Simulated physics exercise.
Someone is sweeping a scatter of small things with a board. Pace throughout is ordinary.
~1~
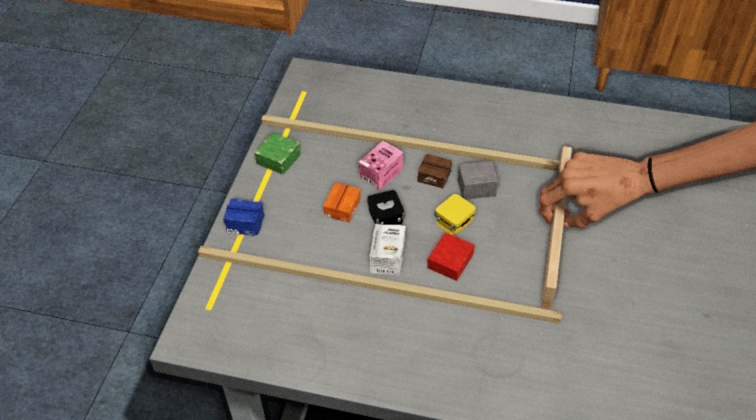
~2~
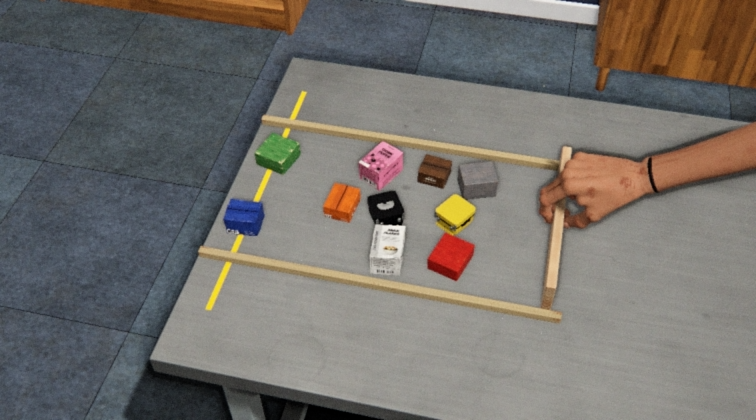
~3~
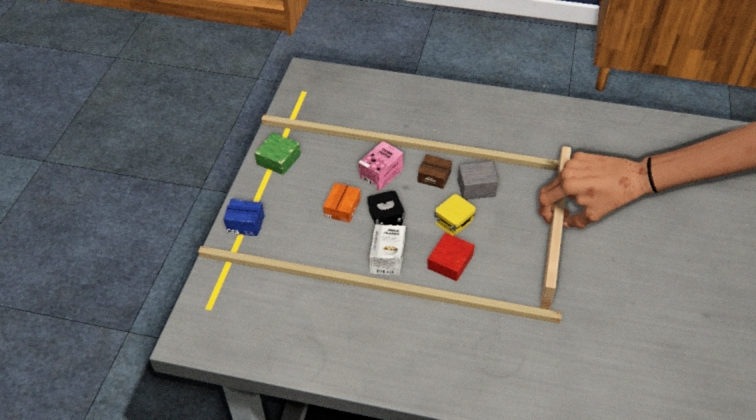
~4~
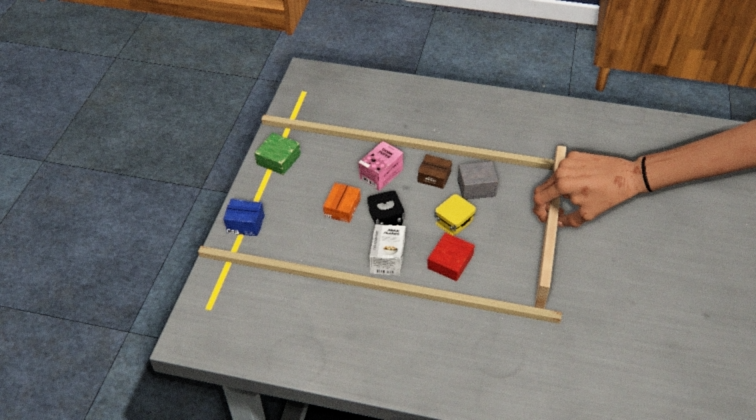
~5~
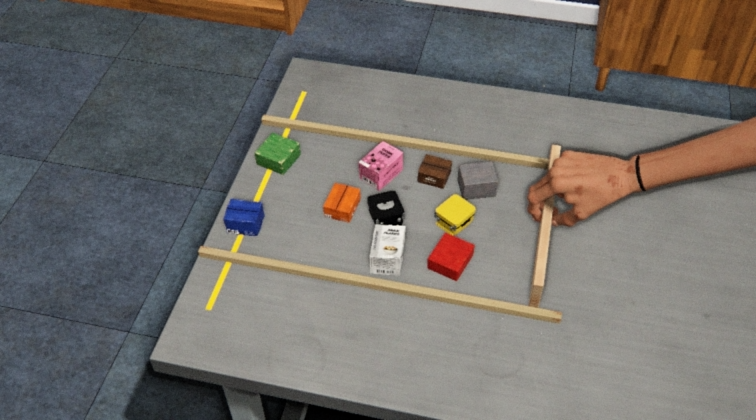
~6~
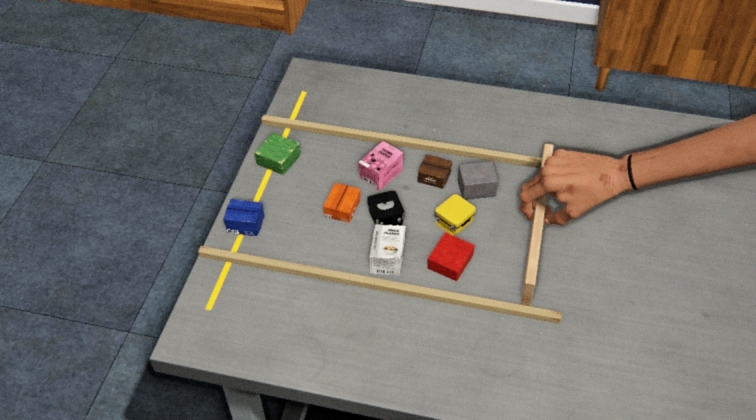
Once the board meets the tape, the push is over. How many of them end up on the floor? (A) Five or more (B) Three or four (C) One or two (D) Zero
Option A: Five or more.
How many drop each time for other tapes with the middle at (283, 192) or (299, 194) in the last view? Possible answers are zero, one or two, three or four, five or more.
3 or 4; either one or two.
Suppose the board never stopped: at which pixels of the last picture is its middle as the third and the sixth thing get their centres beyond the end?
At (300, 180) for the third, at (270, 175) for the sixth.
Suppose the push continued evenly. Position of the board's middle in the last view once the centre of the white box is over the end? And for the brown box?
Near (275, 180) and (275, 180).
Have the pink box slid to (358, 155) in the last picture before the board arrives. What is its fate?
The pink box would be down.
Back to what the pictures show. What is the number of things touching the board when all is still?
It touches 3.
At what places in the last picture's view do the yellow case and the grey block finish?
Near (245, 188) and (262, 141).
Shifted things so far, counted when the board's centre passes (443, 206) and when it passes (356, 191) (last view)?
It comes to 6 for the first spot, 8 for the other.
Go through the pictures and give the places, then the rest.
Blue box (244, 217); green block (278, 154); orange box (342, 203); board (557, 225); tape (262, 188), in the first picture.
Green block (278, 154); board (557, 225), in the second picture.
Orange box (342, 203); pink box (381, 166), in the third picture.
Blue box (244, 217); black case (386, 212), in the fourth picture.
Green block (278, 154); yellow case (455, 216), in the fifth picture.
Blue box (244, 217); green block (278, 154); orange box (342, 203); board (538, 222); tape (262, 188), in the sixth picture.
Soon after, none off yet; blue box at rest near (244, 217); green block at rest near (278, 154); orange box at rest near (341, 202).
By the end, the number that fall off is five or more; fallen, brown box, white box, black case, pink box, orange box, green block and blue box.
